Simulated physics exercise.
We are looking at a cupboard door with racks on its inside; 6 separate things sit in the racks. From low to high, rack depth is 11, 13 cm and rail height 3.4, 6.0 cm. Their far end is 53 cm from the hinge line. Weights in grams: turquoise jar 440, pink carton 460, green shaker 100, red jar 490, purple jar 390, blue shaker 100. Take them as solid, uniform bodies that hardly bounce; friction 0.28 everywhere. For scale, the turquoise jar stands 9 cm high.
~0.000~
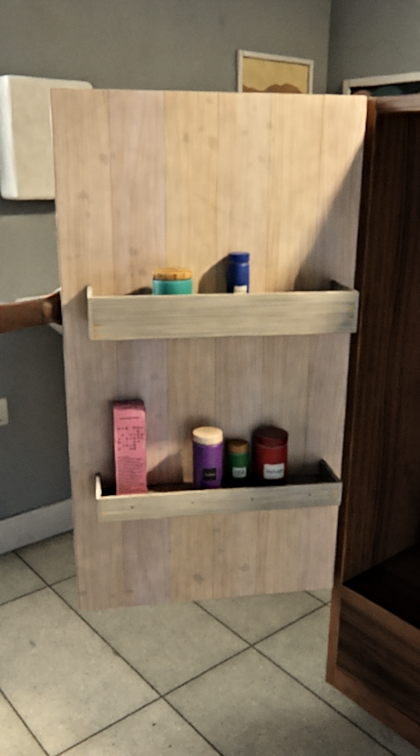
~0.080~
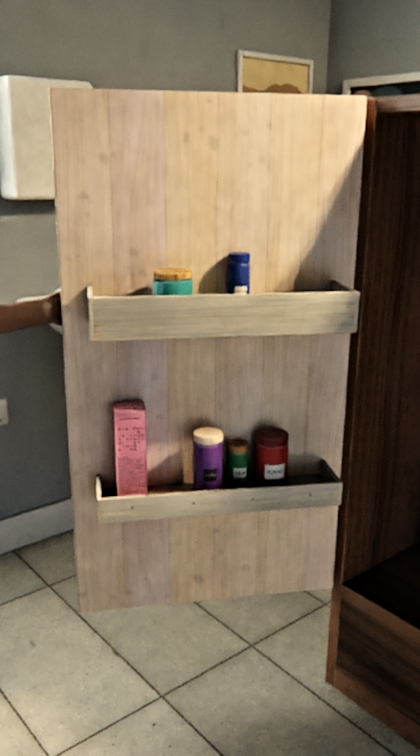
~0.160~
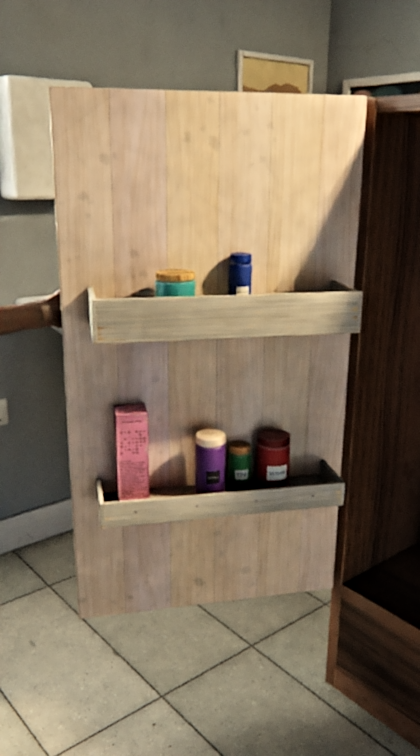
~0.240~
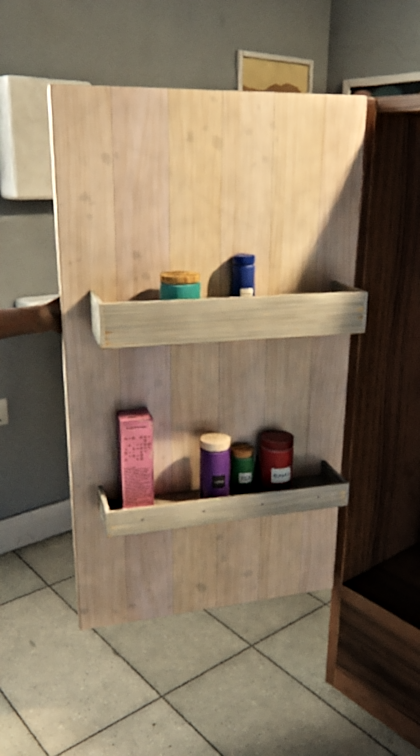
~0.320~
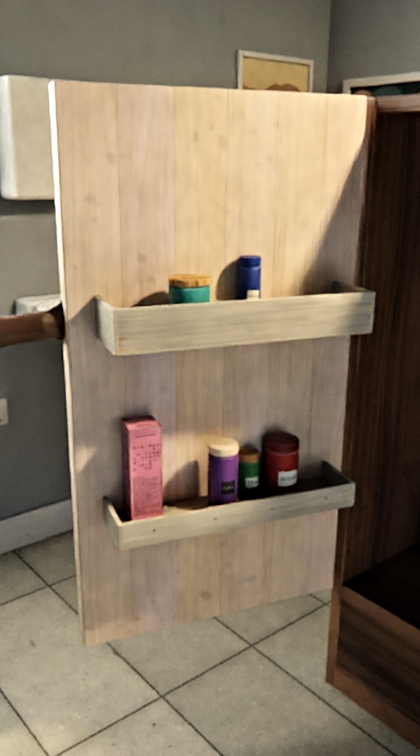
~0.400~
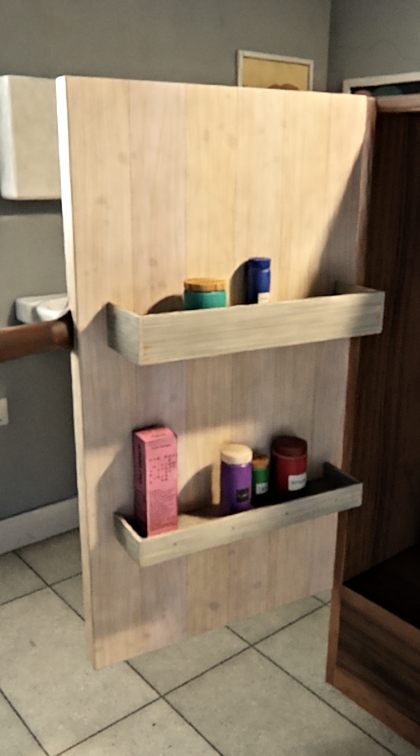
A cupboard door holding jars and a pink carton swings slowly toward the viewer, guided by a hand.
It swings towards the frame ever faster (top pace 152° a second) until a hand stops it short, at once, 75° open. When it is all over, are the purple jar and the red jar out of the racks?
The purple jar stays in and the red jar stays in.
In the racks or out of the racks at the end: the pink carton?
The pink carton ends out of the racks.
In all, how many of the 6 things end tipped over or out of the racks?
That comes to 1.
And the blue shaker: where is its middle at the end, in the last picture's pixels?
At about (344, 303).
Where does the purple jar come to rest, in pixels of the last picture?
Near (306, 502).
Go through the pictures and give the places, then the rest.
In the first picture, door 120° open; purple jar (208, 463); red jar (271, 460).
In the second picture, door 120° open; green shaker (238, 464); blue shaker (239, 284).
In the third picture, door 117° open; pink carton (132, 454).
In the fourth picture, door 113° open; green shaker (242, 469); blue shaker (243, 286).
In the fifth picture, door 108° open; pink carton (142, 470).
In the sixth picture, door 101° open; purple jar (236, 484); red jar (289, 470).
Around 0.70 s, door 75° open; purple jar at 16° to upright near (316, 505); red jar shifted 3 cm near (340, 483); pink carton at 27° to upright.
Around 0.80 s, door 75° open; pink carton now out of the racks; purple jar at 16° to upright near (317, 504); red jar shifted 3 cm near (341, 483).
Around 1.10 s, door 75° open; purple jar at 11° to upright near (298, 499); red jar shifted 3 cm near (341, 483); blue shaker shifted 7 cm.
Finally (1.9 s), out of the racks, pink carton; not toppled but over 5 cm from the start, green shaker and blue shaker; the other 3 still in place (within 5 cm). In the last view, purple jar near (306, 502), red jar near (341, 483).
